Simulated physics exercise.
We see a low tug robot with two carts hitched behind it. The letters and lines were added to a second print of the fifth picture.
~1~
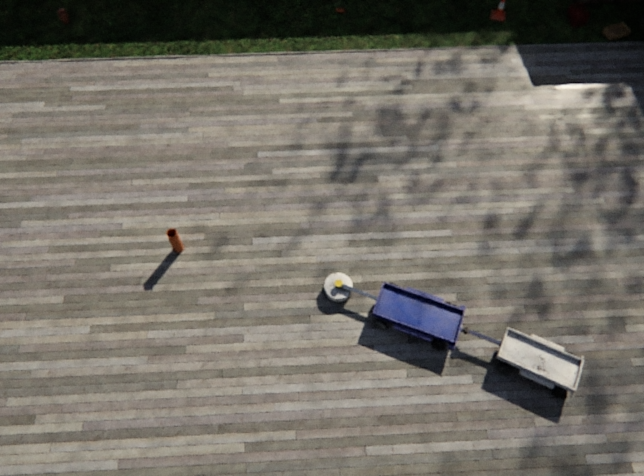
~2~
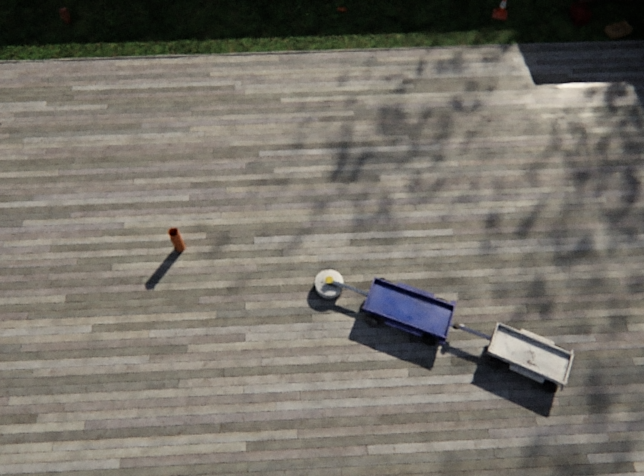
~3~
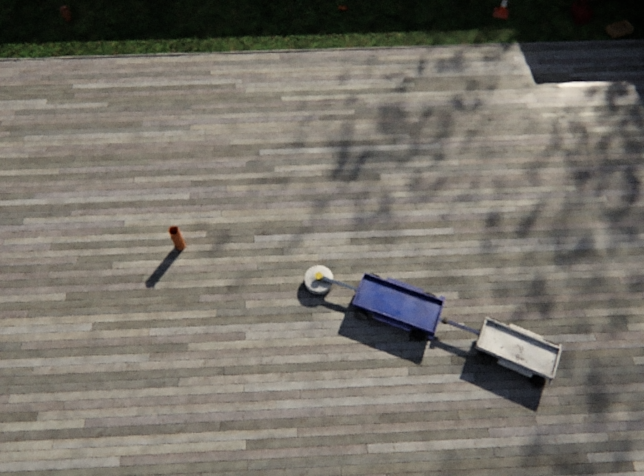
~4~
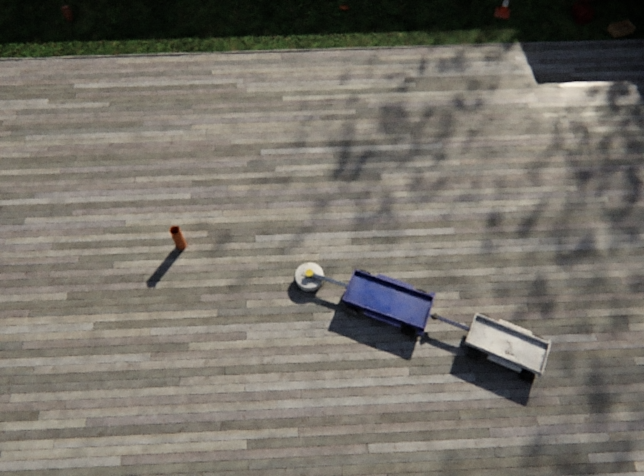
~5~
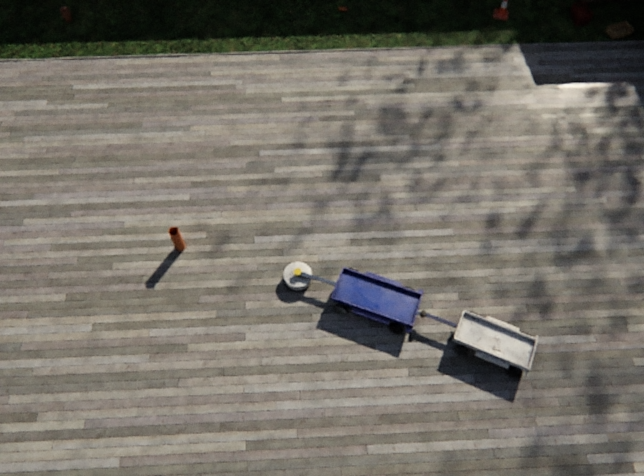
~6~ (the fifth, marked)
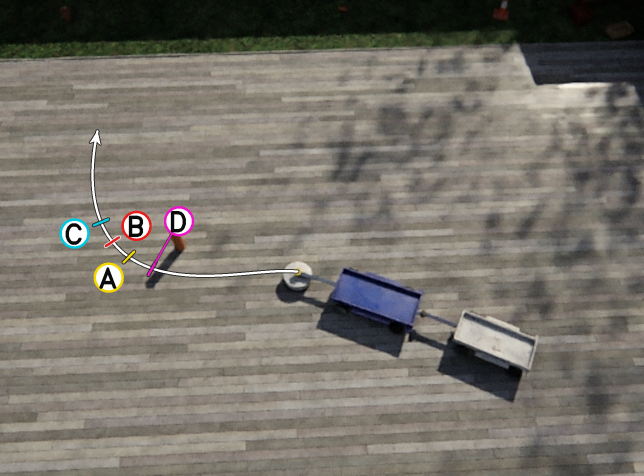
A low robot tows a blue cart and a white cart slowly left across the paving.
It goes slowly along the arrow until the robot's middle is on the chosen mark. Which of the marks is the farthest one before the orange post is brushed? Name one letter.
Mark B.
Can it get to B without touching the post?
For that mark, yes.
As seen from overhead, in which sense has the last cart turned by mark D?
For that mark, anticlockwise.
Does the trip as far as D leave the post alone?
For that mark, yes.
On the copy, A at (129, 257); B at (112, 242); C at (101, 222); D at (152, 268); the route from (297, 272) via (124, 253) to (97, 131).
On B. First, robot (227, 279), last cart (424, 314).
Then, robot (159, 274), last cart (355, 295).
Finally, robot (115, 245), last cart (298, 285); nothing has been touched.
By contrast, A is safe but short; C is too far, the post has been hit; D is safe but short.
